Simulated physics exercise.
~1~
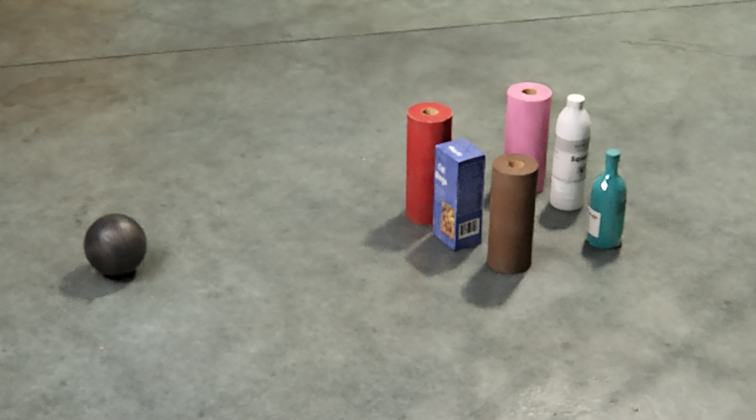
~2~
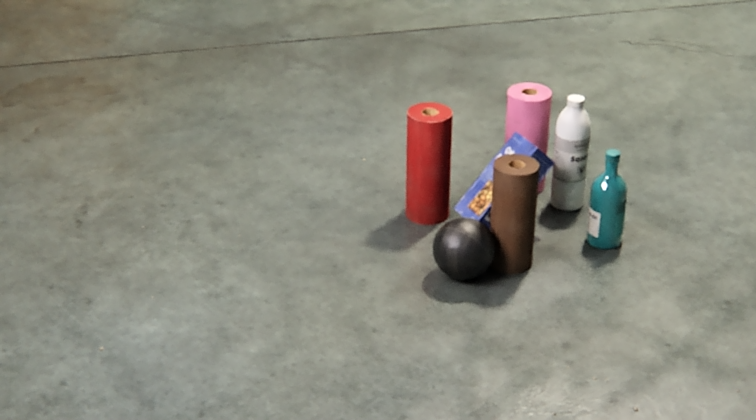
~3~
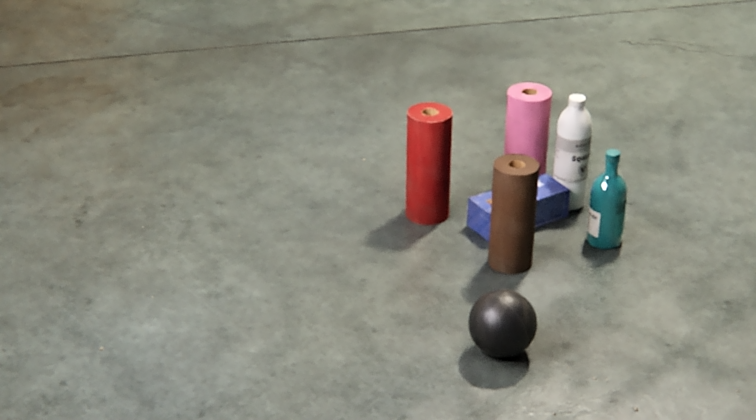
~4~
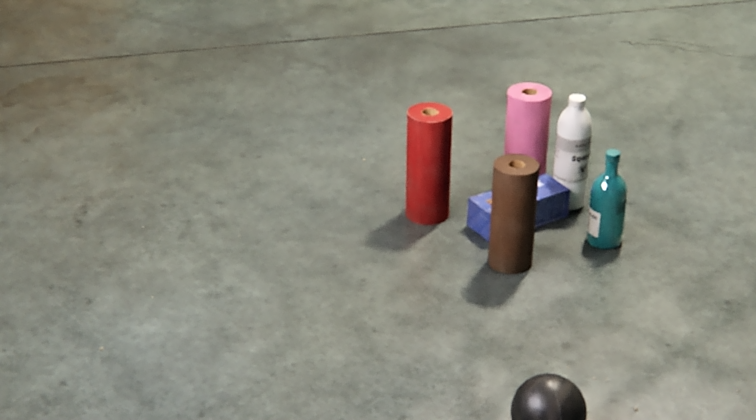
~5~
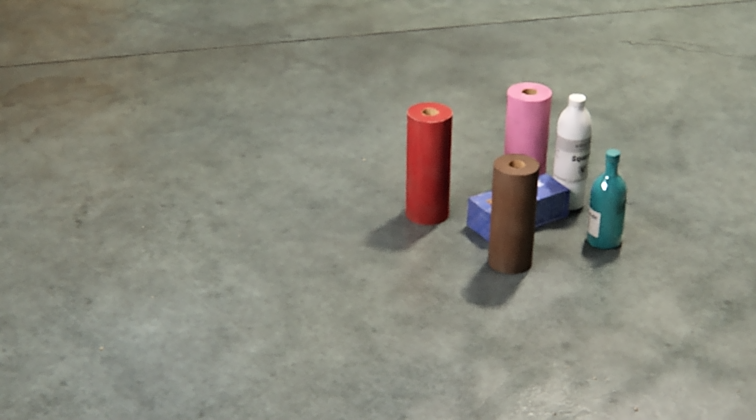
A black ball rolled in from the left and knocked over the blue carton standing among the rolls and bottles, then veered toward the front and out of view, leaving the carton on its side and the other five things still upright.
